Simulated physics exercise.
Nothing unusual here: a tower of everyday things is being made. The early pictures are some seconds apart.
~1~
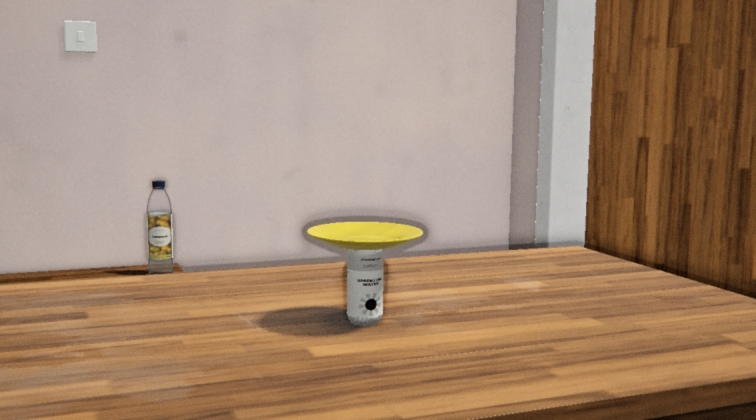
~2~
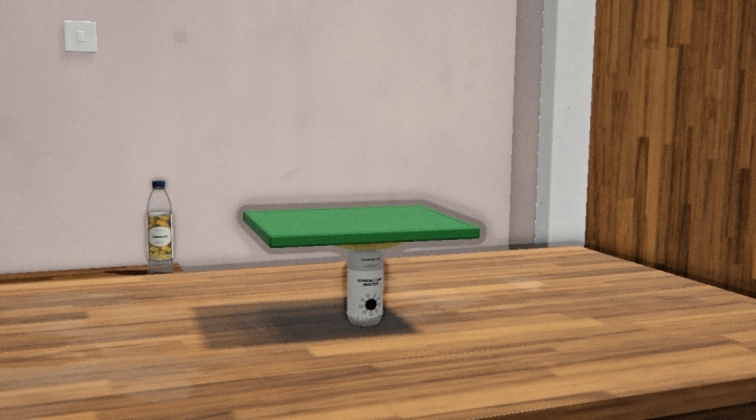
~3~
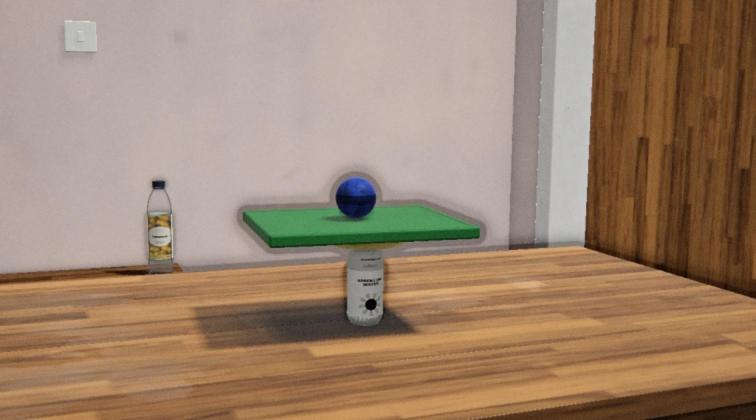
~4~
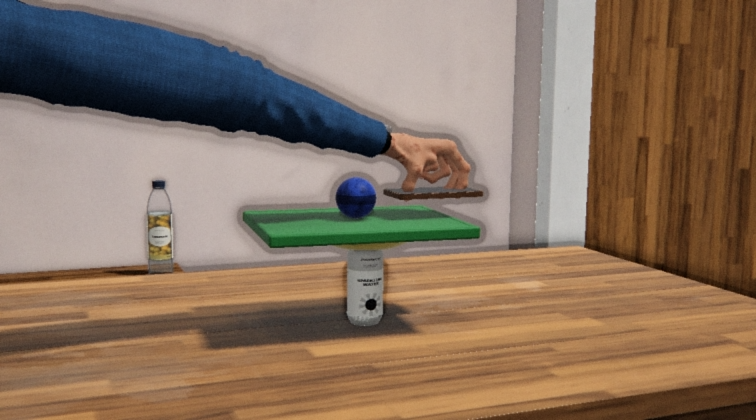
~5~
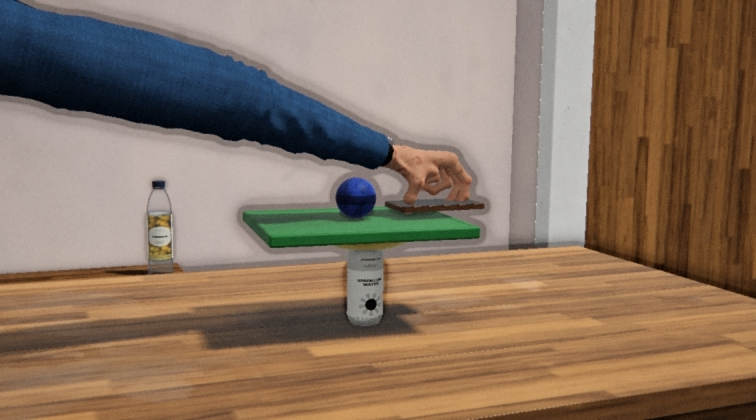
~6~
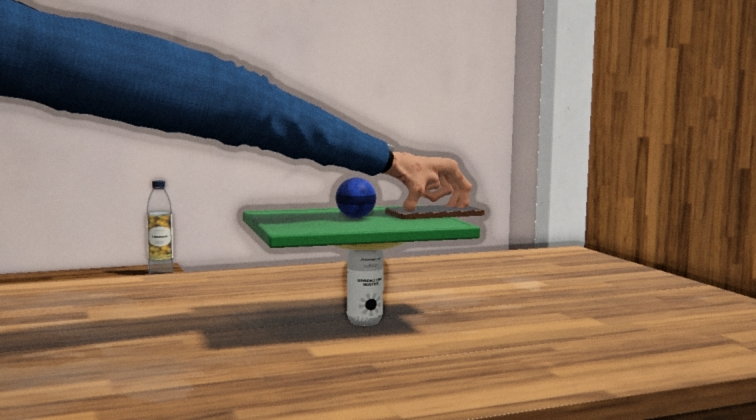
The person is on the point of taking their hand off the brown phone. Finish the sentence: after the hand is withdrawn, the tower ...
The tower stays upright.
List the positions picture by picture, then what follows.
In the first picture, the last thing is not in view yet; yellow plate (365, 237).
In the second picture, the last thing is not in view yet; green tray (356, 224).
In the third picture, the last thing is not in view yet.
The fourth picture shows on its way; brown phone (433, 192); green tray (356, 224).
The fifth picture shows on its way; brown phone (435, 205).
The sixth picture shows in place under the hand; brown phone (435, 211); green tray (356, 224).
Then, 0.30 s on from there, no change.
Then, 1.10 s on from there, brown phone resting near (435, 213).
In the end, all 5 unmoved. At the end, from the last picture's camera, brown phone near (435, 213). The pile keeps its balance.
